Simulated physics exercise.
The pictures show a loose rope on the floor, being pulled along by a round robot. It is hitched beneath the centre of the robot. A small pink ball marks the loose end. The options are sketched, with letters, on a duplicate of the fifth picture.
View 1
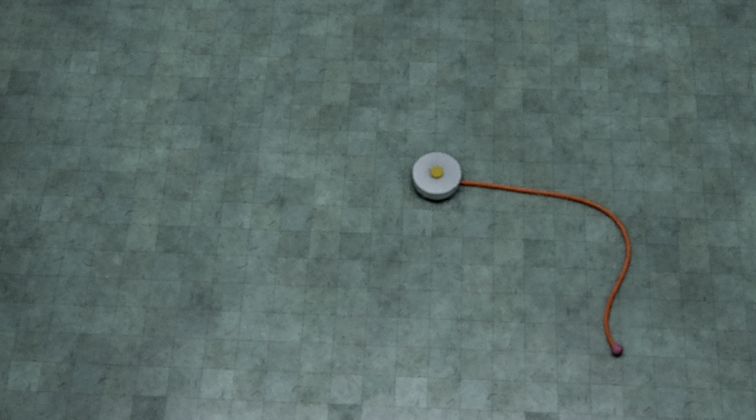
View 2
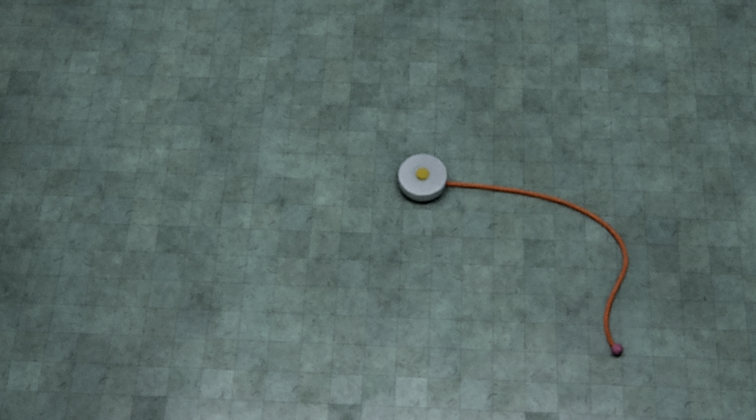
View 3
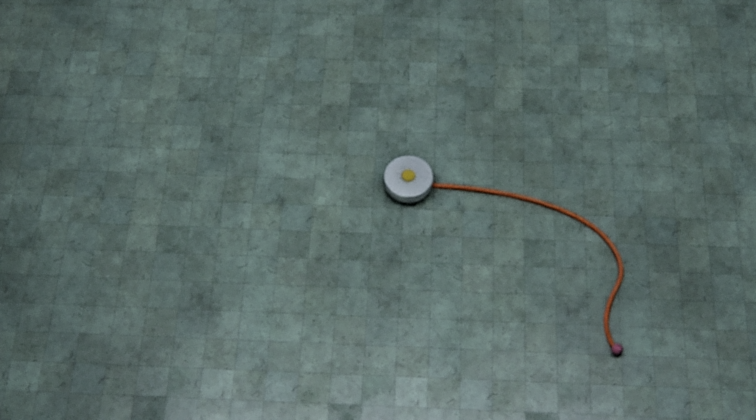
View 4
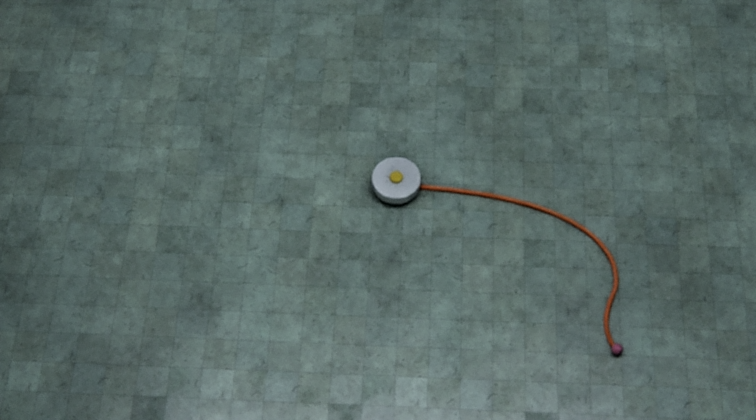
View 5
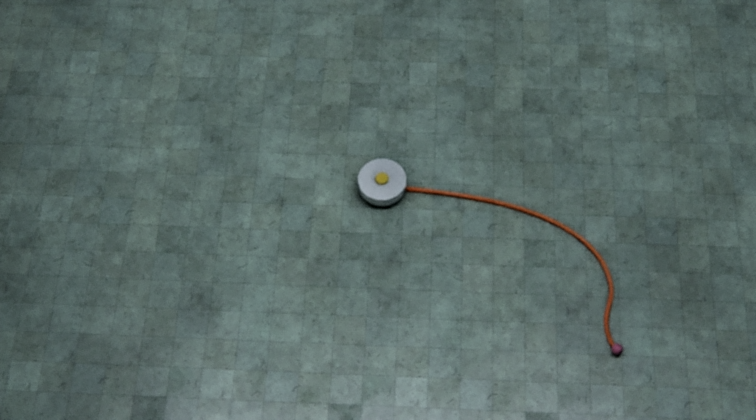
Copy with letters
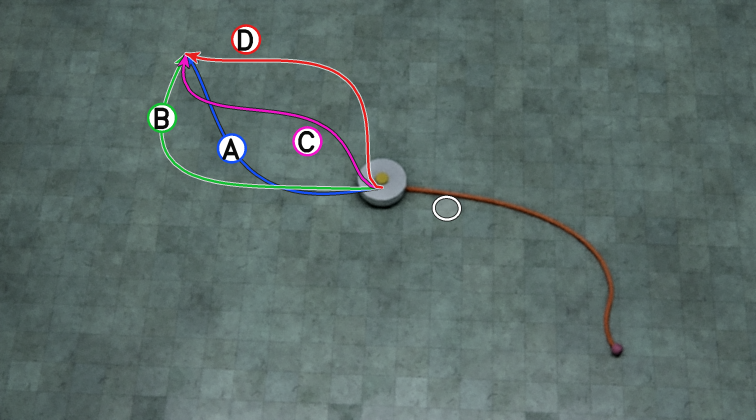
A round grey robot with a yellow dot on top slid slowly left across the greenish floor, pulling an orange rope behind it, and the rope's curve loosened a little while its far end stayed put.
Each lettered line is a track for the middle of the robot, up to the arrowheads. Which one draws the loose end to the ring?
Choose route C.
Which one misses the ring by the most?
Route B.
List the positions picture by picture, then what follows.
In the first frame, free end (617, 349); robot (437, 177).
In the second frame, robot (423, 178); free end (617, 349).
In the third frame, robot (408, 180); free end (617, 349).
In the fourth frame, robot (396, 181); free end (617, 349).
In the fifth frame, robot (382, 183); free end (617, 349).
On the marked copy, A from (382, 187) via (241, 161) to (186, 54); B from (382, 187) via (204, 179) to (186, 54); C from (382, 187) via (279, 113) to (186, 54); D from (382, 187) via (334, 71) to (186, 54); the ring at (447, 208).
Following C. Soon after the start, robot (315, 117), middle of the rope (453, 205), free end (589, 297).
Later, robot (210, 98), middle of the rope (359, 163), free end (501, 236).
In the end, robot (185, 49), middle of the rope (305, 141), free end (447, 206); the free end is on the ring.
As for the rest, A leaves the free end at (431, 227); B leaves the free end at (415, 229); D leaves the free end at (462, 188).
